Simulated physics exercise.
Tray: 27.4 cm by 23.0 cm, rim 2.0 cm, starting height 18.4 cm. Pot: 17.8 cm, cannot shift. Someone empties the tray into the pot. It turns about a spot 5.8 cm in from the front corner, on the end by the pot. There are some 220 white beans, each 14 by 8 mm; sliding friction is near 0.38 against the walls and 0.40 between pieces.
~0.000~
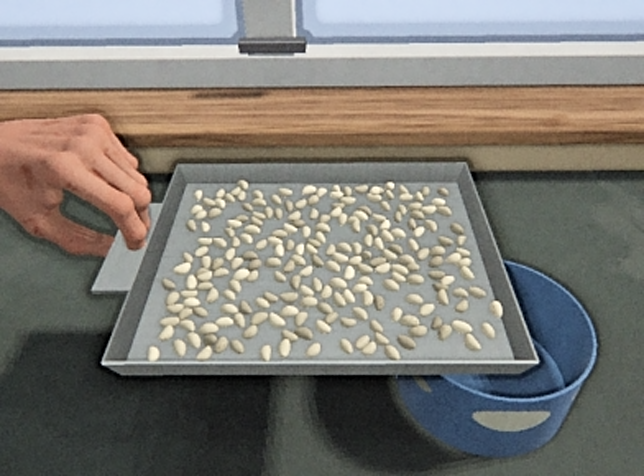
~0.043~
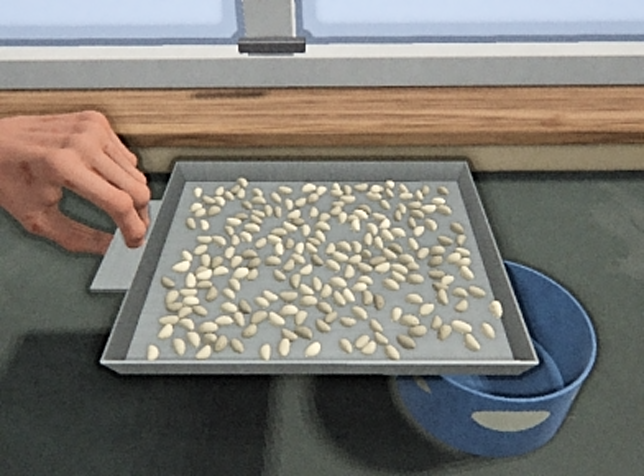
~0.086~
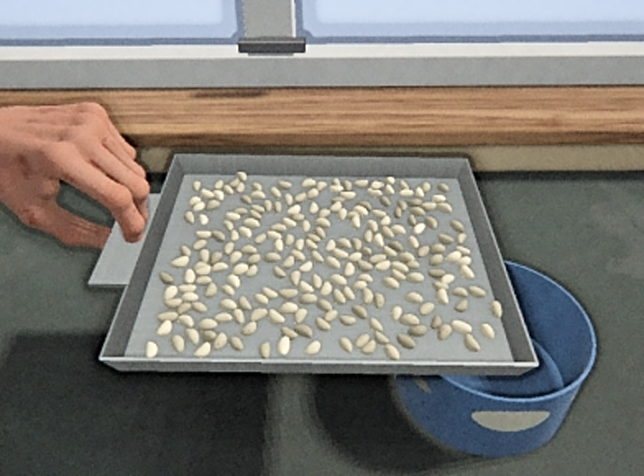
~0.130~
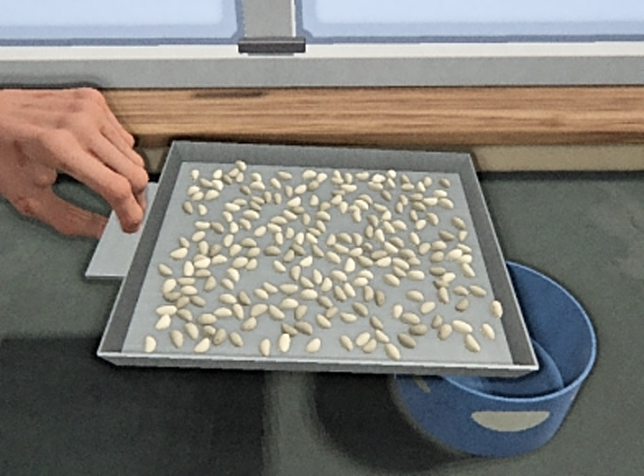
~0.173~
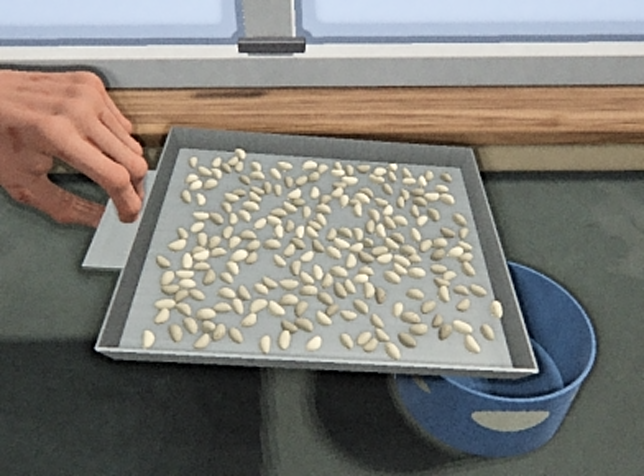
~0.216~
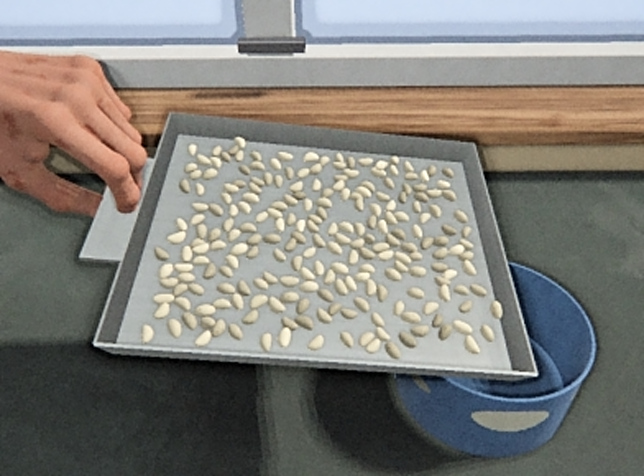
On a dark counter, a hand tilts a tray of white beans, raising its left side.
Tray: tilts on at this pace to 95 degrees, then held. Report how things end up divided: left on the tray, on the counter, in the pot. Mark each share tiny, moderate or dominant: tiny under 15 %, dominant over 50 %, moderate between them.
Tray: Tiny, counter: Dominant, pot: Tiny.
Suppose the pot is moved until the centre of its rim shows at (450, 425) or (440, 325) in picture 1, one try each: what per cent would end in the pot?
First try around 100 %, second around 0 %.
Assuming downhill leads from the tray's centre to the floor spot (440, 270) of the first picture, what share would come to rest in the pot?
Roughly 60 % of the pieces.
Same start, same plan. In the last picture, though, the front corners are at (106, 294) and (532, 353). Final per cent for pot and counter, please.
The pot gets 70 and the counter 30.
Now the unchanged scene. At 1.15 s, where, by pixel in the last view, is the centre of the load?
At about (494, 395).
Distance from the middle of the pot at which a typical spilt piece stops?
Distance: Around 18 cm.
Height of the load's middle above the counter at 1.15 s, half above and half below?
Roughly 16 centimetres, give or take.
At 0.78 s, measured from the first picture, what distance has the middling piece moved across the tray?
By then it sits near 10 cm from where it began.
After 0.78 s, tilt 51 degrees; the tray holds 100 %, the pot 0 %.
Then, at 1.15 s, tilt 77 degrees; the tray holds 55 %, the pot 0 %.
After 1.61 s, tilt 95 degrees; the tray holds 0 %, the pot 0 %.
At rest (2.8 s), tray 0 %, counter 100 %, pot 0 %.
